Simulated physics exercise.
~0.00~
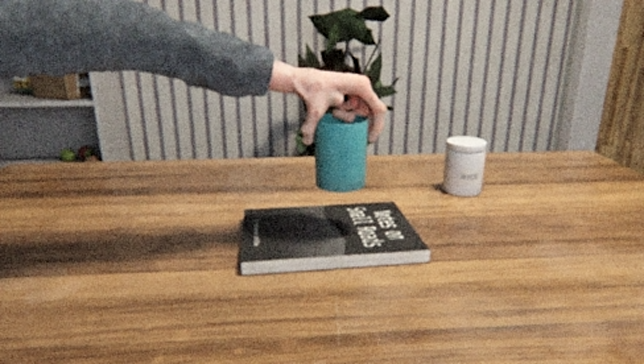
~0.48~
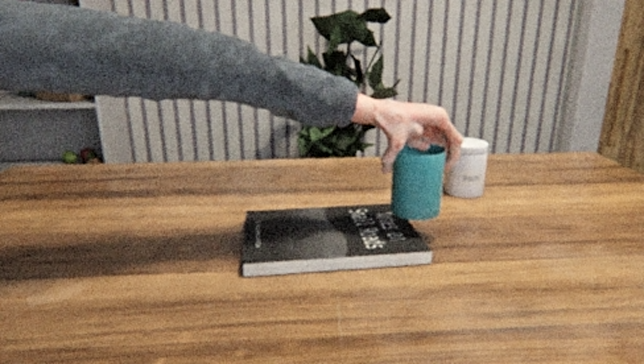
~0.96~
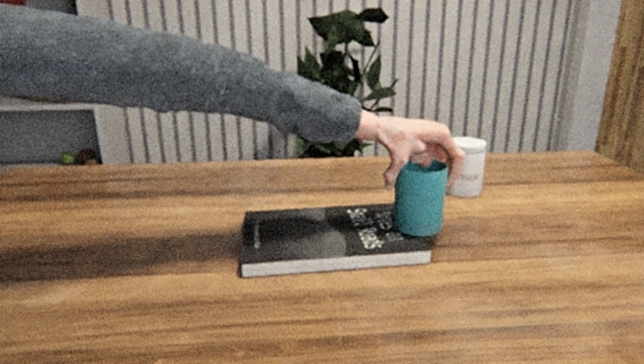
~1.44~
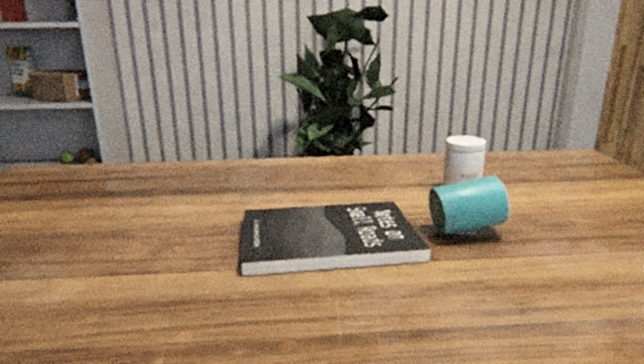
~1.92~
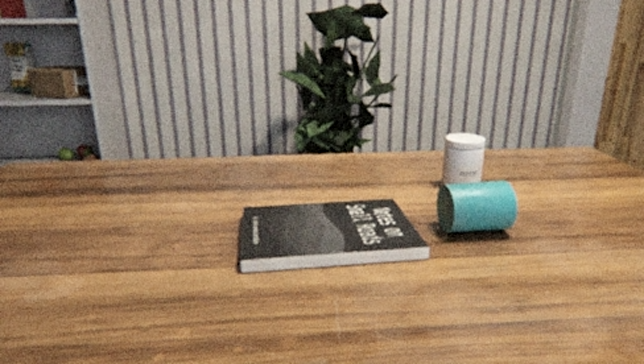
We see a hand carry a turquoise cup rightward over a wooden table and lower it onto the right edge of a black book near a white jar; once released, the cup tips off to the right and ends lying on its side beside the book.
